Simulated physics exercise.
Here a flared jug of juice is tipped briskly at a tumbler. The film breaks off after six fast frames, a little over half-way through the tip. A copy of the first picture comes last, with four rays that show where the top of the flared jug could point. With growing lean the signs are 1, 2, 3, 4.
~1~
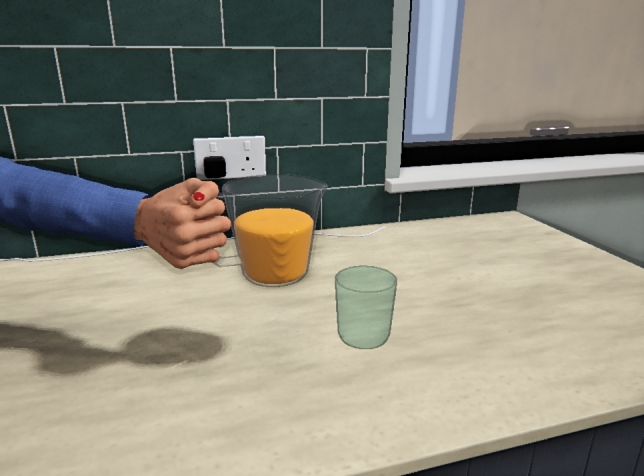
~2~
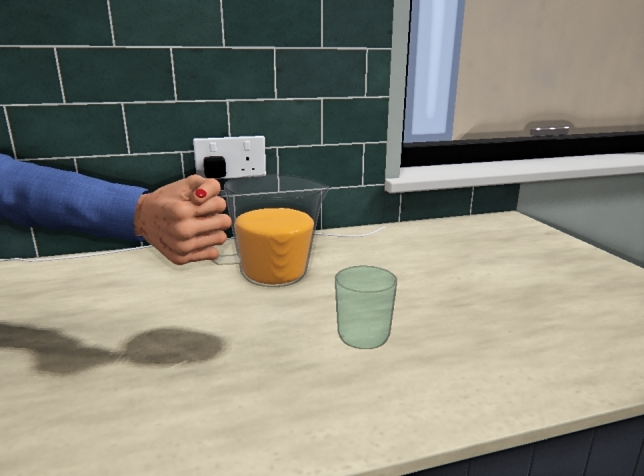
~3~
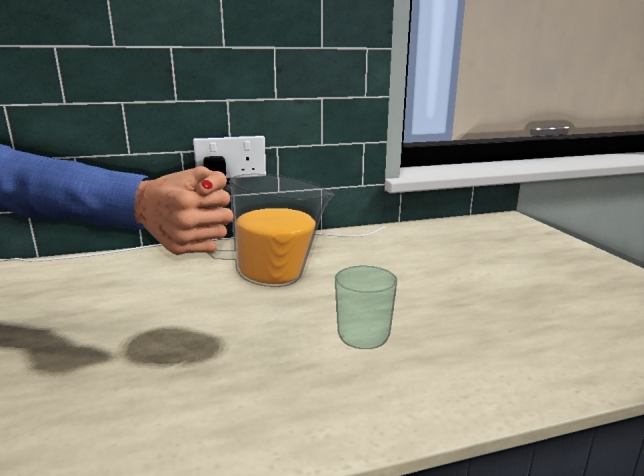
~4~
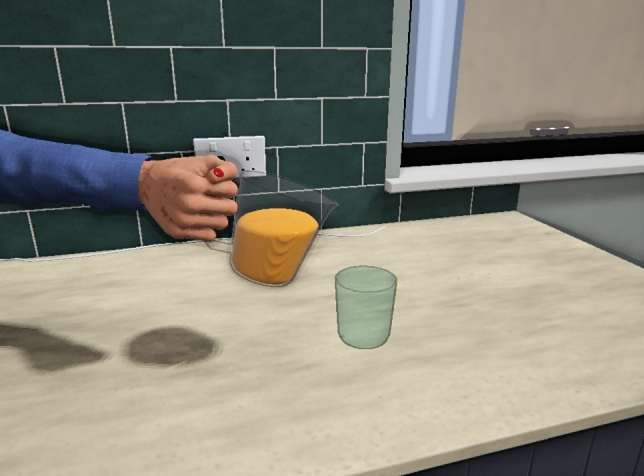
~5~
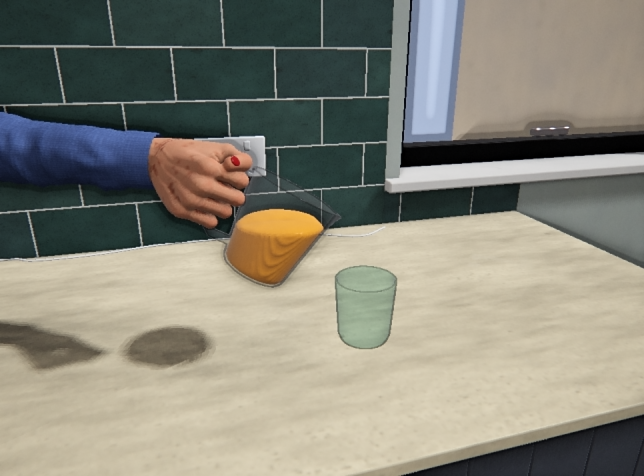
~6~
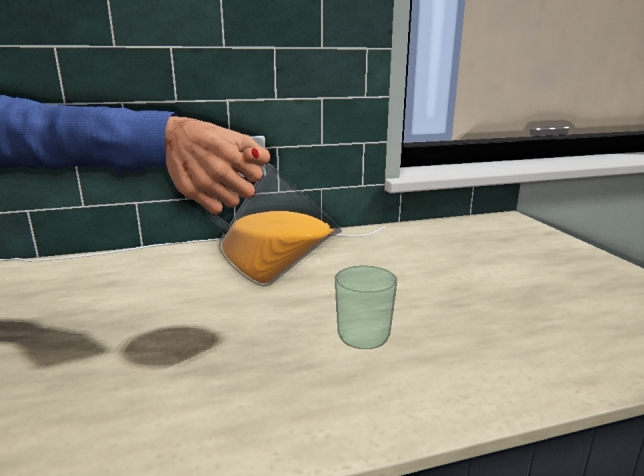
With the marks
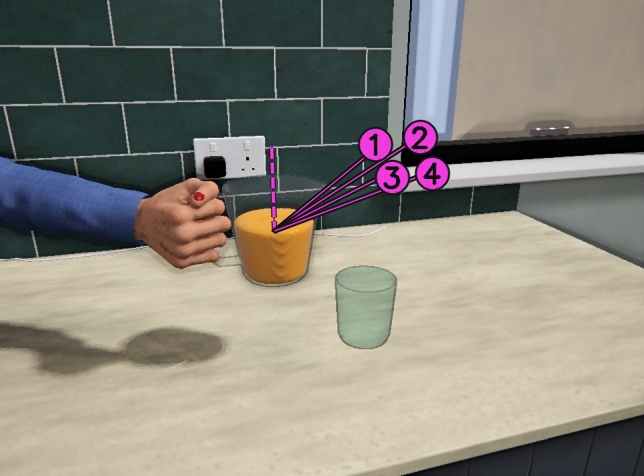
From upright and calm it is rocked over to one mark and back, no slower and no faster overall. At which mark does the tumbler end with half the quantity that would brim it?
The best mark is 3.
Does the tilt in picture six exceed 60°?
No, it does not.
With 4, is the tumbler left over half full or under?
Over half.
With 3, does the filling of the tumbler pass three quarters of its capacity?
No, it does not.
On the marked copy, 1 at (363, 158); 2 at (405, 145); 3 at (375, 180); 4 at (416, 177).
For mark 1, the tumbler ends with about 21 % of what it can hold.
For mark 2, the tumbler ends with about 35 % of what it can hold.
For mark 3, the tumbler ends with about 50 % of what it can hold.
For mark 4, the tumbler ends with about 65 % of what it can hold.
